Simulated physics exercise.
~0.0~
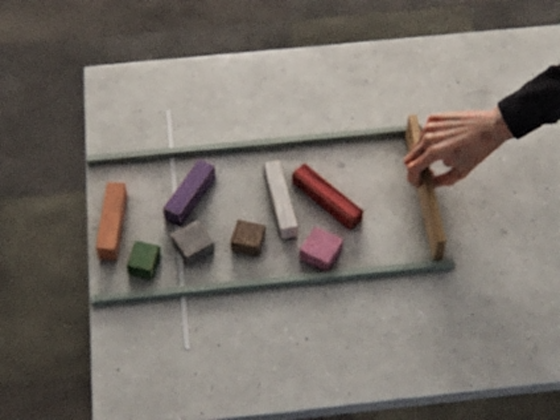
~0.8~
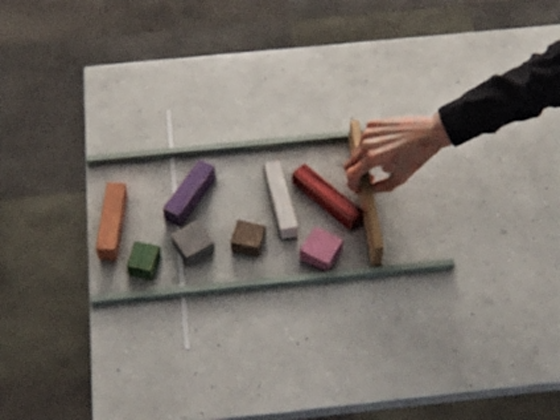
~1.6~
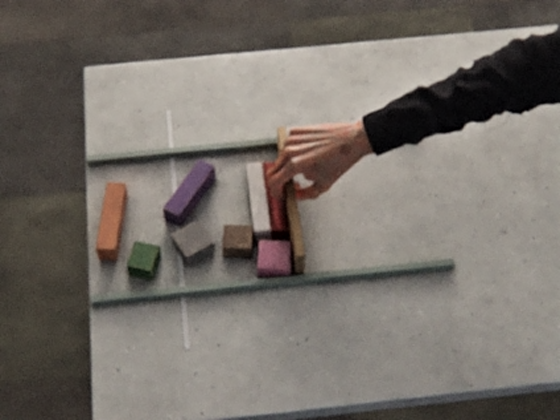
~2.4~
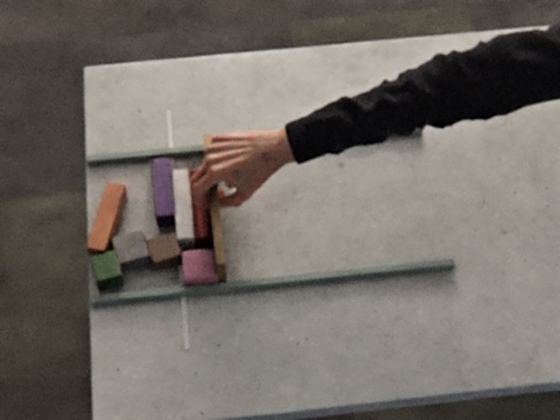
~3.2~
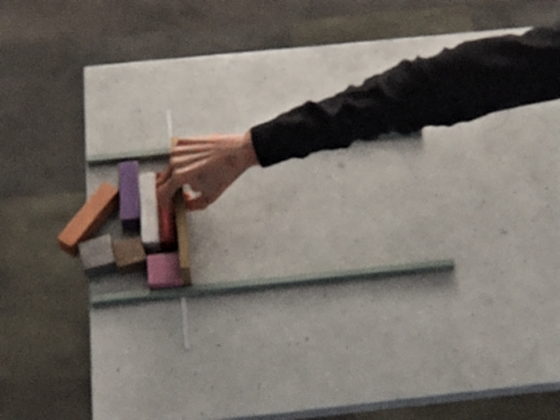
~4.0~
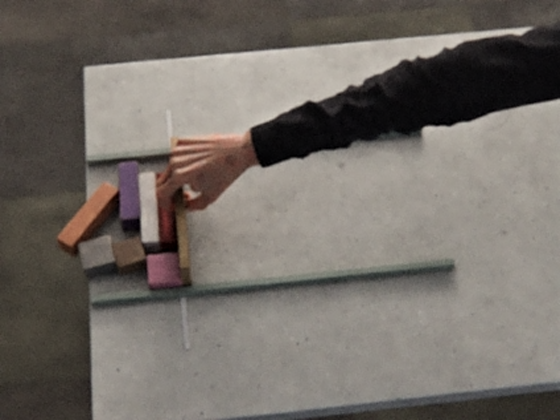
A wooden board, held upright by a hand in a dark sleeve, slides left between two green rails on a pale grey table seen from above. Ahead of it lie orange, purple, white and red bars, with green, grey, brown and pink blocks below. The board gathers the red bar and pink block, then presses them against the white bar and the rest, packing everything toward the left edge. The green block goes over the end and out of sight. The board stops at the white tape line, leaving the orange bar jutting past the edge and the others crowded together.
